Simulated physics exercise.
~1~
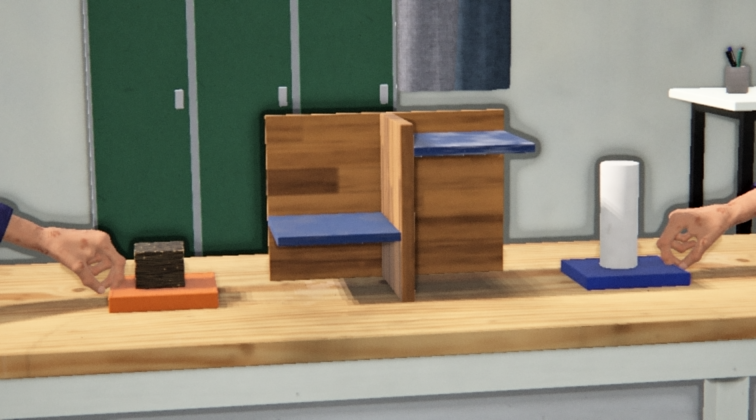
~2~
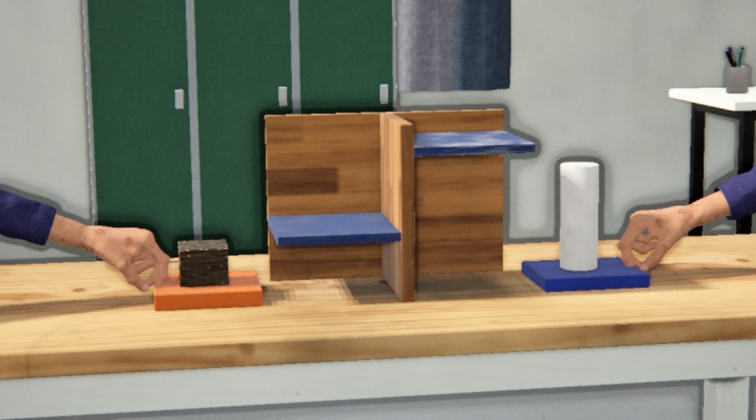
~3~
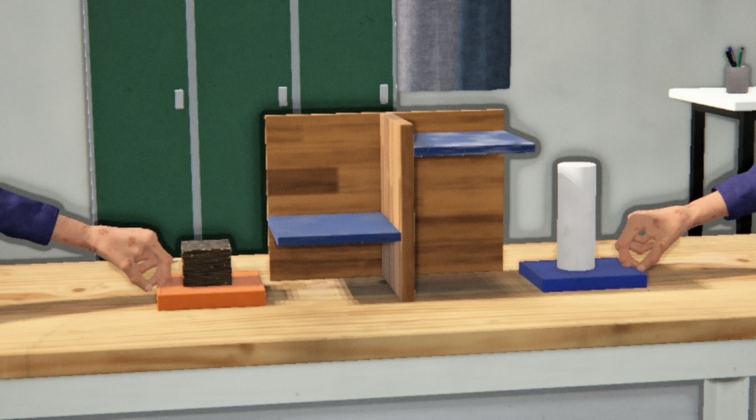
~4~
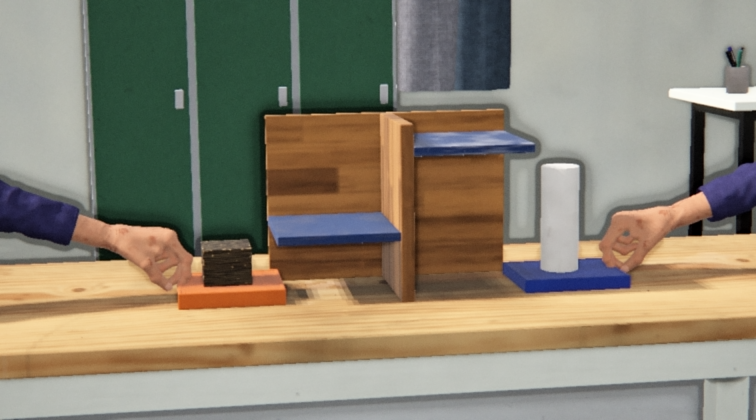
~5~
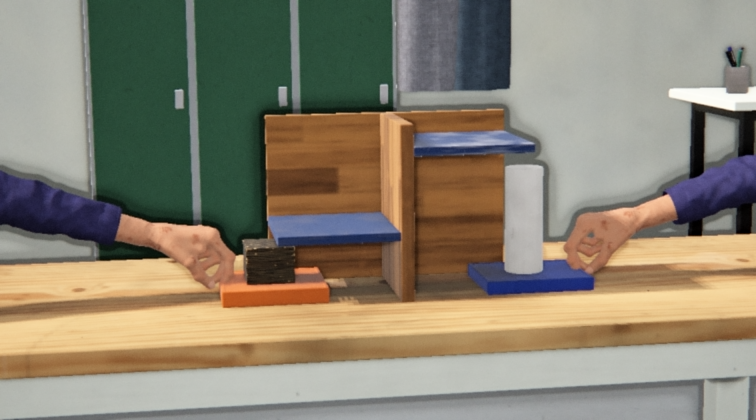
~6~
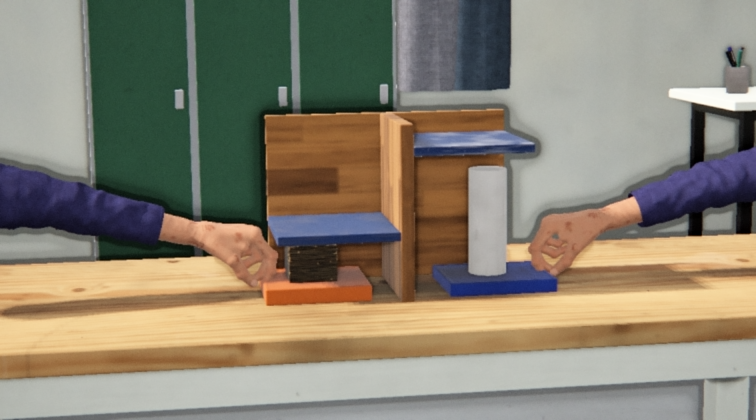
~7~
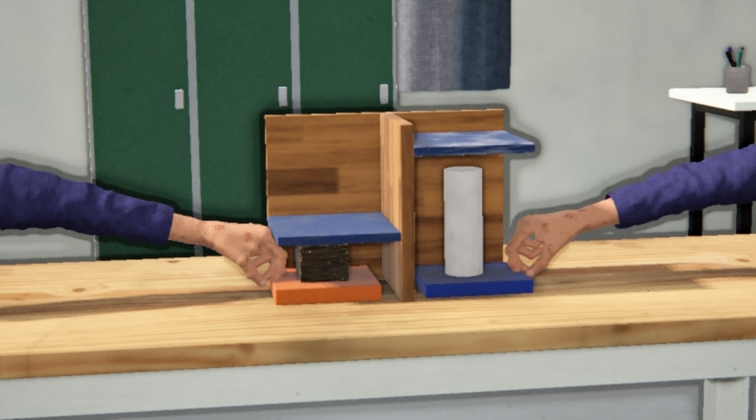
An orange tray carrying a black block and a blue tray holding an upright white candle were pushed inward by two hands from opposite sides of a wooden stand, until both loads sat untouched beneath its blue shelves, the candle still standing.
